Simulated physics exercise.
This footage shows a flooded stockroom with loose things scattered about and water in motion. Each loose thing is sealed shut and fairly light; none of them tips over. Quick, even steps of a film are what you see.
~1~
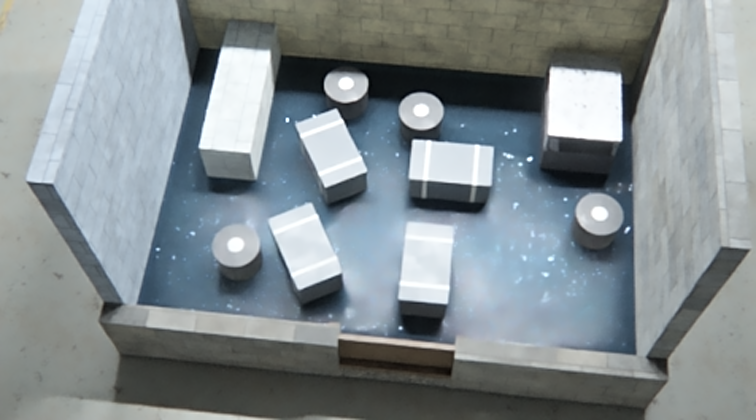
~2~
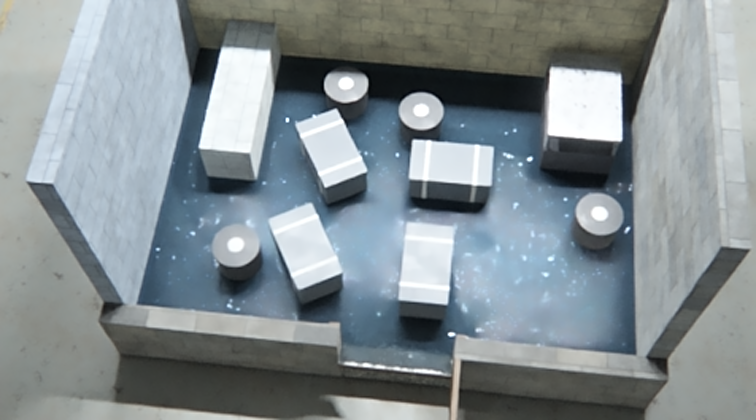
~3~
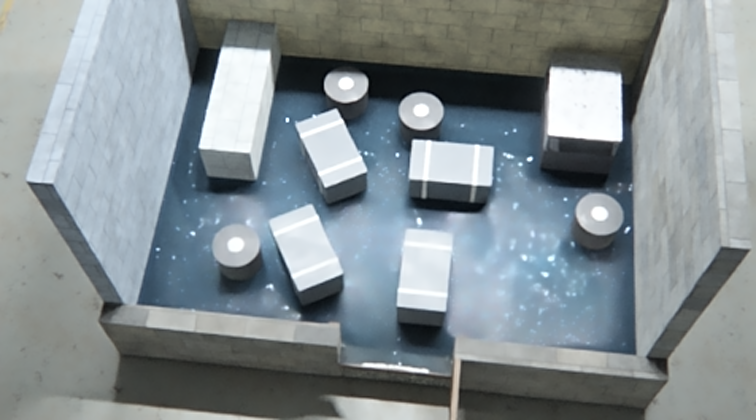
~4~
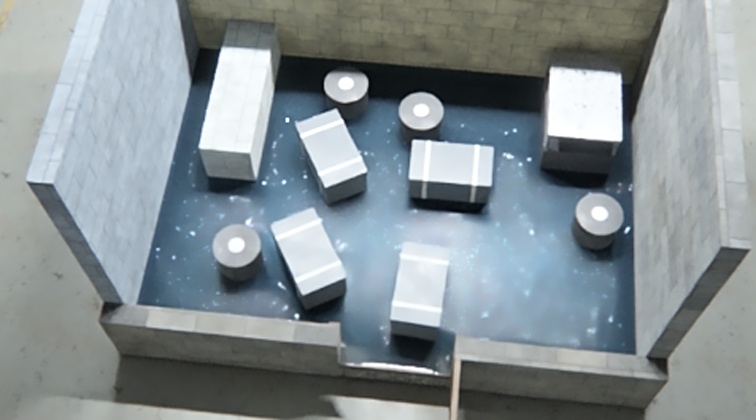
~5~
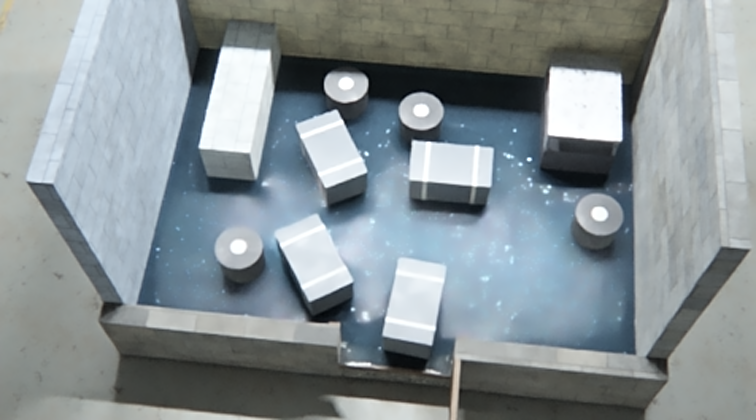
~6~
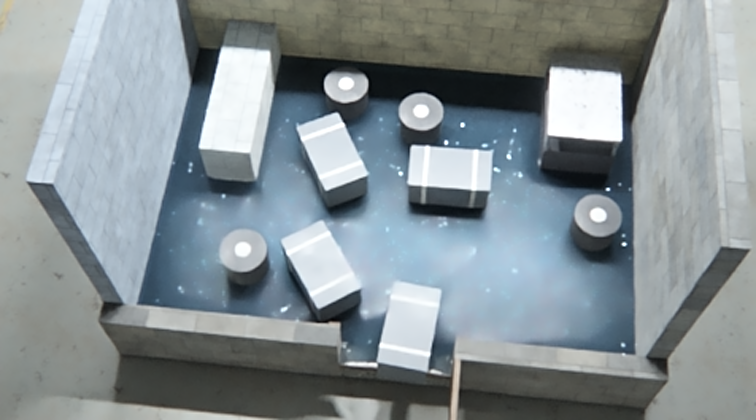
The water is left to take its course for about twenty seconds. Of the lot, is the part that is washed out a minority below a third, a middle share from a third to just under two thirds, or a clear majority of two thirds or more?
It is a middle share.
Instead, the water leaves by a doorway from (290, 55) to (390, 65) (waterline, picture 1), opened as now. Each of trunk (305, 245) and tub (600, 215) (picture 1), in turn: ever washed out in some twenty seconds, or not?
Outcome by order: Exits; not lost.
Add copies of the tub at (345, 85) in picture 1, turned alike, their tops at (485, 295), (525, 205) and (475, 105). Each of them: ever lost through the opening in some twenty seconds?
Outcome for each, listed in order: Leaves, leaves, does not leave.
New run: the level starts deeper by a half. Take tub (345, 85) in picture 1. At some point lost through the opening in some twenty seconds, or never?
As I see it, it never leaves.
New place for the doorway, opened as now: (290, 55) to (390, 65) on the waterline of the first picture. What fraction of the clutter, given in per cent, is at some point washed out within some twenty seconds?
Roughly 80 %.
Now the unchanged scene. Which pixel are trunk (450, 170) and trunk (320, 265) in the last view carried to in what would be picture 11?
About (447, 194) and (356, 292).
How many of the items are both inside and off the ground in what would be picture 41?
So that is 3.
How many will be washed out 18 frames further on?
It comes to 2.
A moment on, 1 of 8 are out; 7 afloat.
Next, 2 of 8 are out; 6 afloat.
Later, 5 of 8 are out; 3 afloat.
In the end, 5 of 8 are out; 3 afloat.
